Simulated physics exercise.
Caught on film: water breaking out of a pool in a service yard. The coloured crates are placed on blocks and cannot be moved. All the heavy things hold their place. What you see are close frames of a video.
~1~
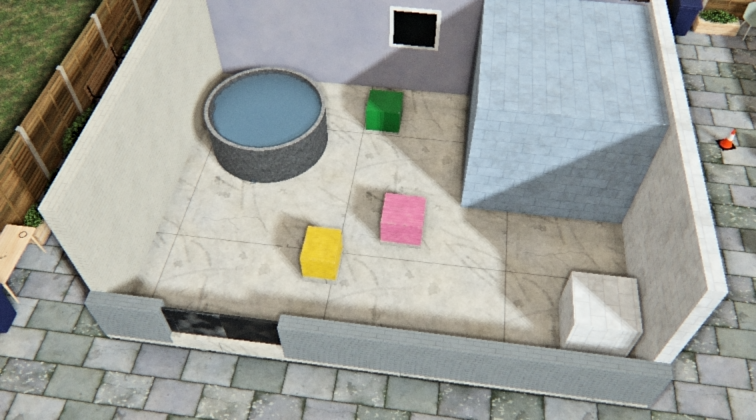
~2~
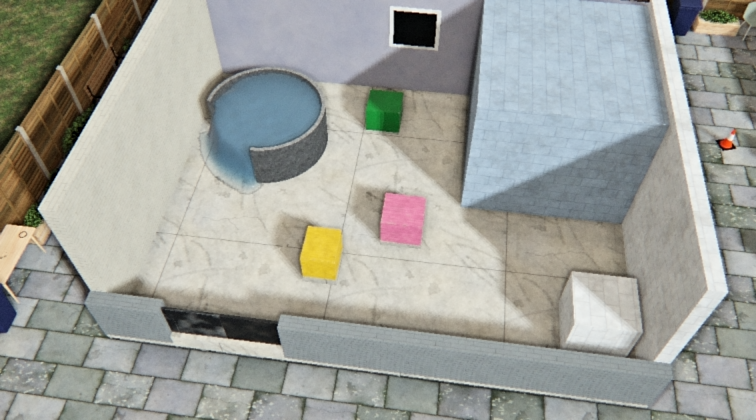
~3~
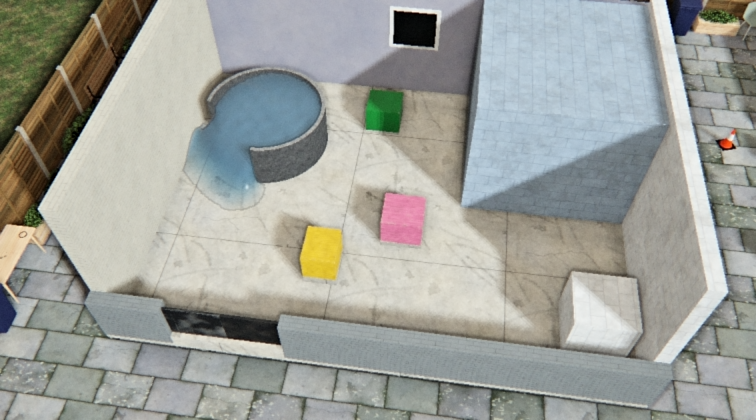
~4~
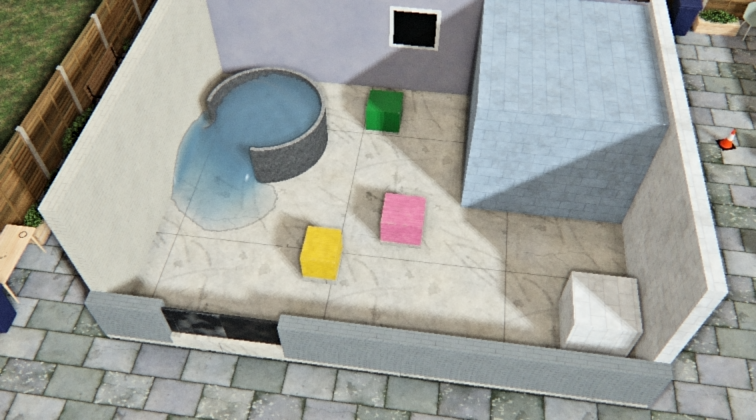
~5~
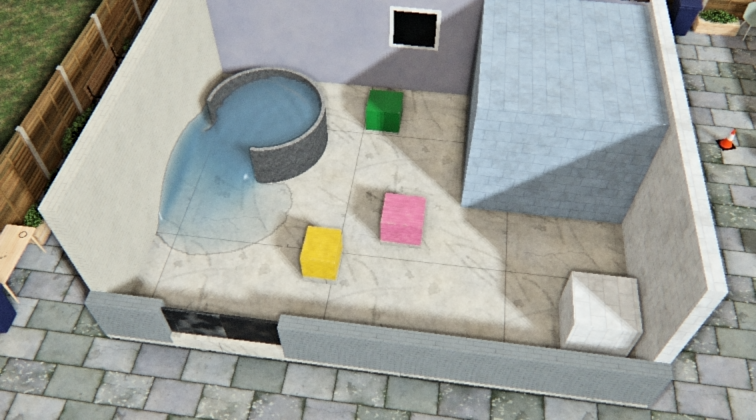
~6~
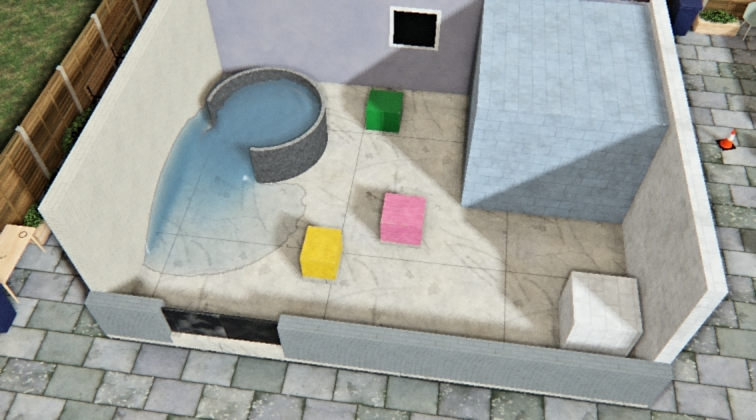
Water poured out through a gap in the left side of a round grey pool and spread across the pale paved floor of a walled yard, fanning out along the left wall toward the viewer.
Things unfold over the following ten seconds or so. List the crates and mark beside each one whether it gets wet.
Green crate - gets wet; pink crate - gets wet; yellow crate - gets wet.
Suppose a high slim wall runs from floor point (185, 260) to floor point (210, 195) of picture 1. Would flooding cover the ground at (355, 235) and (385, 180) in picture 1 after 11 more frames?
In order, I'd call them bare and bare.
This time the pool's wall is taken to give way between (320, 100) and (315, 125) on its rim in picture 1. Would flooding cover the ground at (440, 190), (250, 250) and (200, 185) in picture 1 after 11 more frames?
First spot drenched, second unwetted, third unwetted.
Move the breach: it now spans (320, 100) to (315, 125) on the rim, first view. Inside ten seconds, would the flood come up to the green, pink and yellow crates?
Then the green crate gets flooded, the pink crate gets flooded and the yellow crate is untouched.
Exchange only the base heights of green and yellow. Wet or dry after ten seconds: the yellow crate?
The yellow crate gets flooded.
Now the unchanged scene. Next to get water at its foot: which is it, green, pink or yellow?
The one in yellow it is.
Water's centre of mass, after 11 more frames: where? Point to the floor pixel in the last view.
Near (229, 201).
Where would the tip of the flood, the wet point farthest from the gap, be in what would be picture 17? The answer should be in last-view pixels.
Point: (332, 343) in the last picture's pixels.
A moment on, water covers 25 % of the floor; the green crate not reached, the pink crate not reached, the yellow crate water round its plinth.
Next, water covers 30 % of the floor; the green crate not reached, the pink crate not reached, the yellow crate water round its plinth.
Then, water covers 65 % of the floor; the green crate water round its plinth, the pink crate water round its plinth, the yellow crate water round its plinth.
Later, water covers 95 % of the floor; the green crate water round its plinth, the pink crate water round its plinth, the yellow crate water round its plinth.
In the end, water covers 100 % of the floor; the green crate was topped, the pink crate was topped, the yellow crate was topped.
